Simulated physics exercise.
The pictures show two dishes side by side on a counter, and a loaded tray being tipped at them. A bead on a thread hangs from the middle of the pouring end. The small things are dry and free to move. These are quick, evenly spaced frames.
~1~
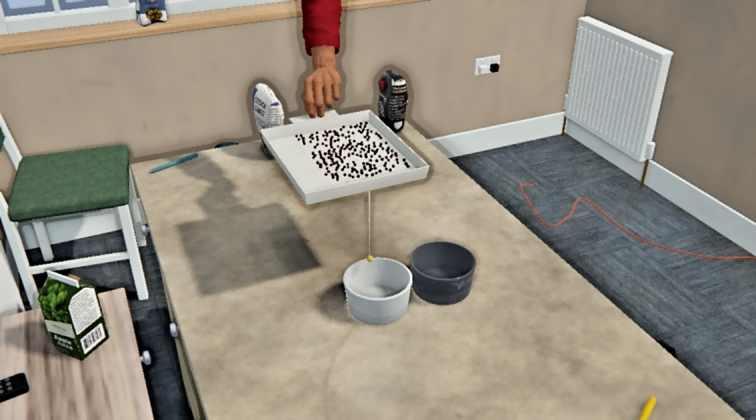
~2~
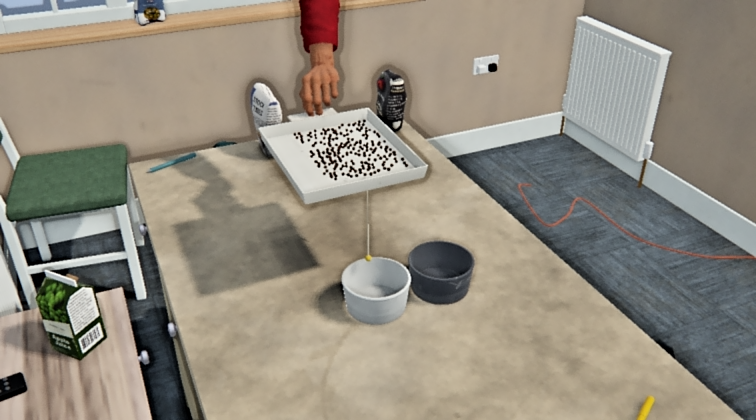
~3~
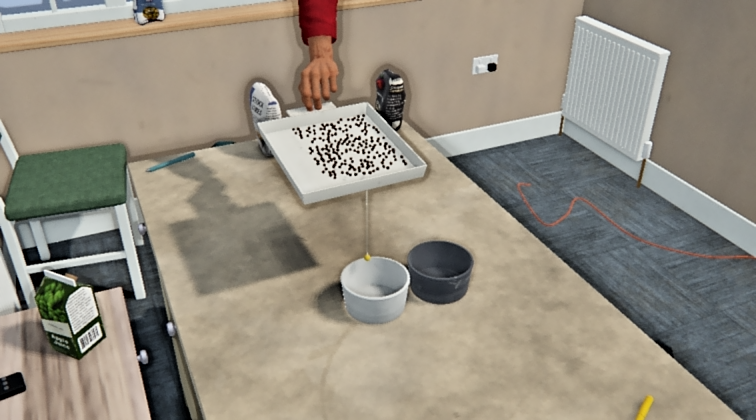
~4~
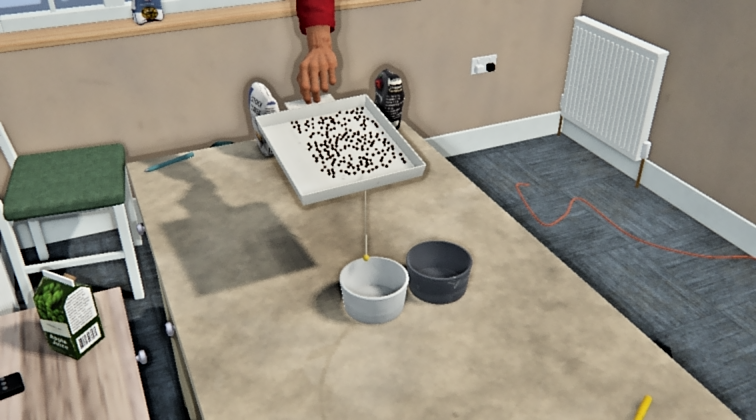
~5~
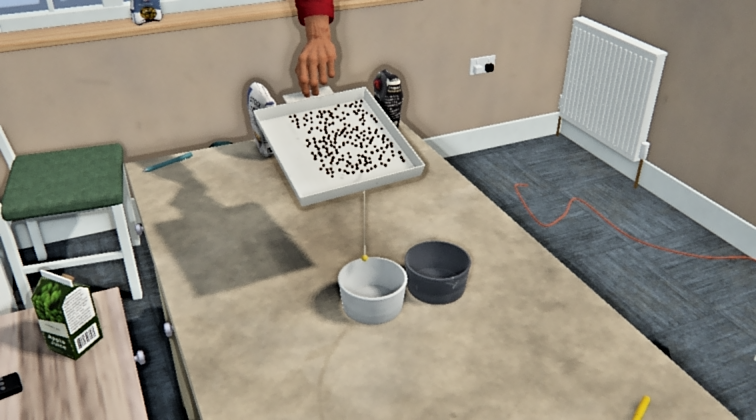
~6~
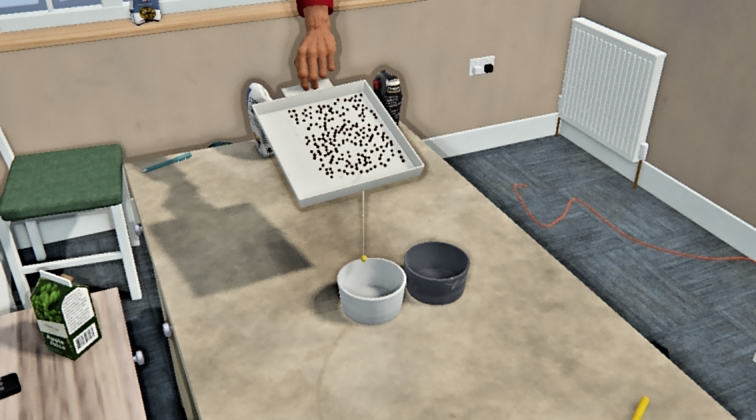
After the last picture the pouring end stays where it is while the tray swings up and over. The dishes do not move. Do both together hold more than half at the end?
Caught overall: Under half.
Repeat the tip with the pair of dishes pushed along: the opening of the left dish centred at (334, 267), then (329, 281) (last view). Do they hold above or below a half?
At the first place below a half, at the second above a half.
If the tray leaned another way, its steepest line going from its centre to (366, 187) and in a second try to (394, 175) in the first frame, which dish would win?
At the first place the dish on the left, at the second the right one.
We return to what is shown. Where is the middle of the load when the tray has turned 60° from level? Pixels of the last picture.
Close to (349, 188).
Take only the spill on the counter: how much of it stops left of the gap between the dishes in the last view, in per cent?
Close to 90 per cent.
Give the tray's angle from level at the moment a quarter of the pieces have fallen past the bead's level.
At about 110°.
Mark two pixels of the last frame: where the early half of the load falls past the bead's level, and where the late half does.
At about (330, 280), then at (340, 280).
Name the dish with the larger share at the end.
More ends in the left-hand dish.
Soon, tray tipped steeply; nearly all on the tray; a stray few outside both; a stray few in the air.
A while on, tray tipped right over; most on the tray; a stray few in the left dish; a stray few outside both; about a quarter in the air.
Towards the end, tray tipped past a quarter turn; about a third in the left dish; about two thirds outside both.
Finally, tray tipped past a quarter turn; about a third in the left dish; none in the right dish; about two thirds outside both.
